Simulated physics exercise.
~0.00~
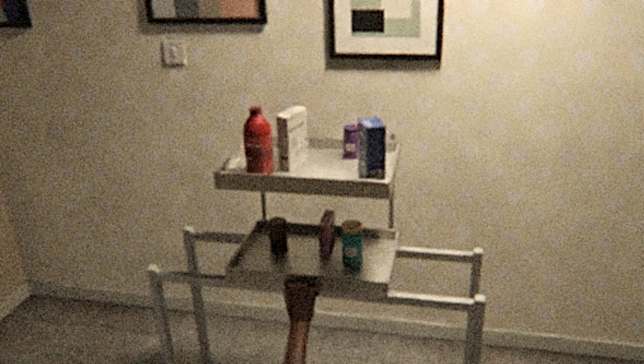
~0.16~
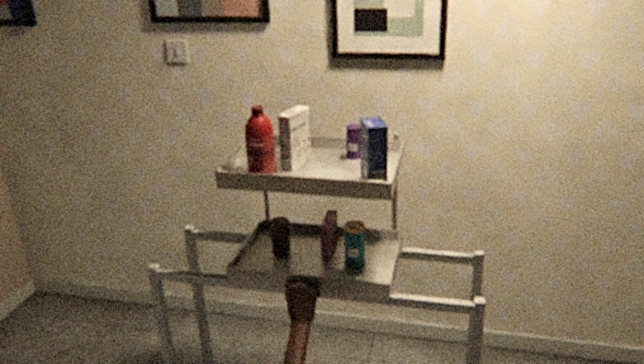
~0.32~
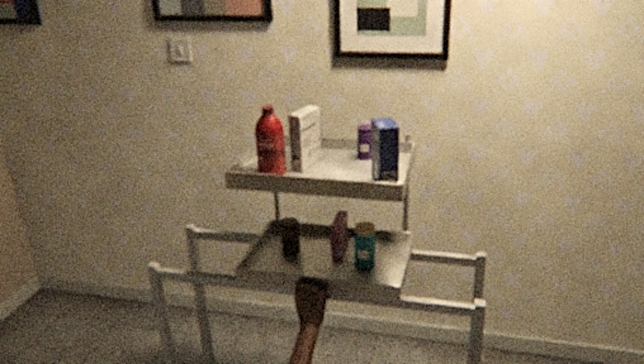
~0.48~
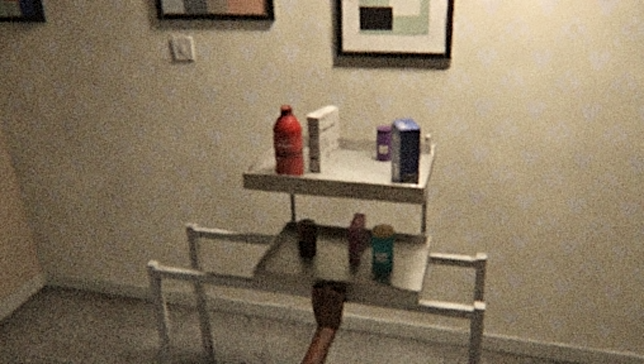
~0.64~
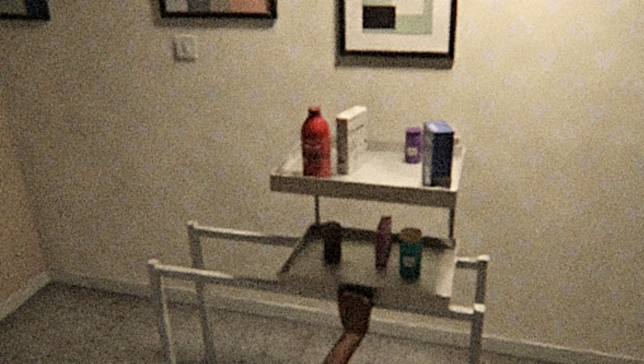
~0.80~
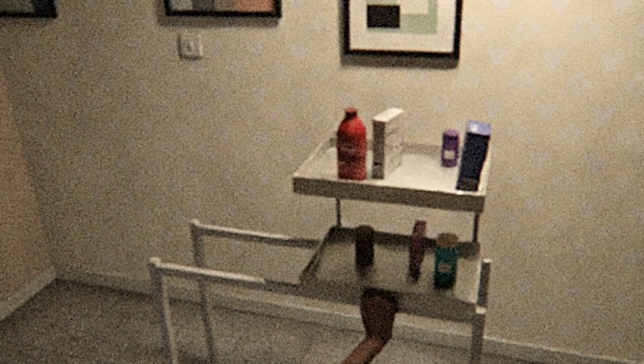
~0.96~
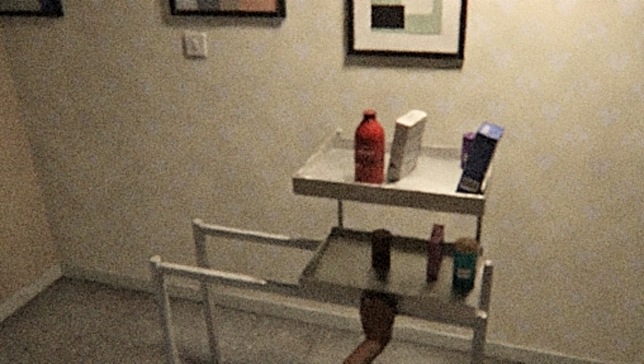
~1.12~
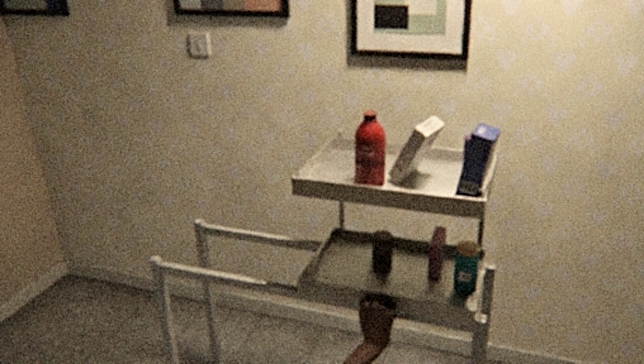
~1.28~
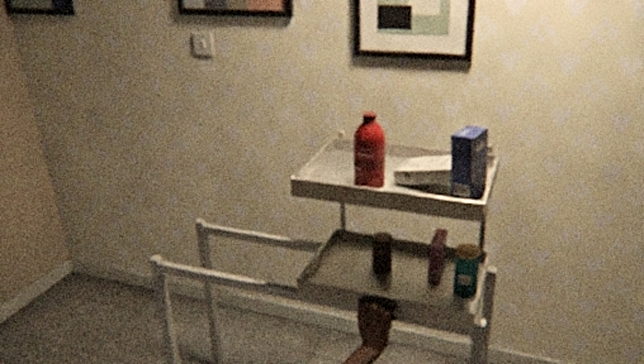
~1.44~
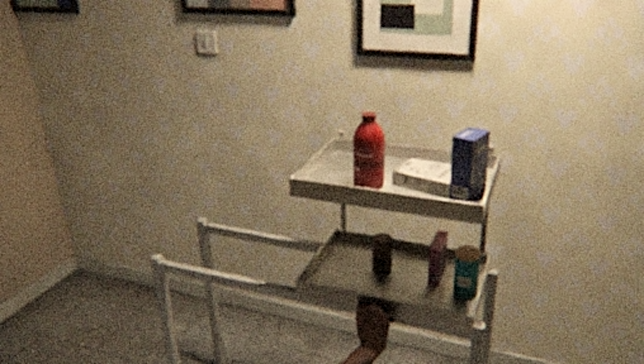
Dim carpeted room, a hand sliding a two-tier tray right until it stops, the white packet toppling beside the upright blue packet.
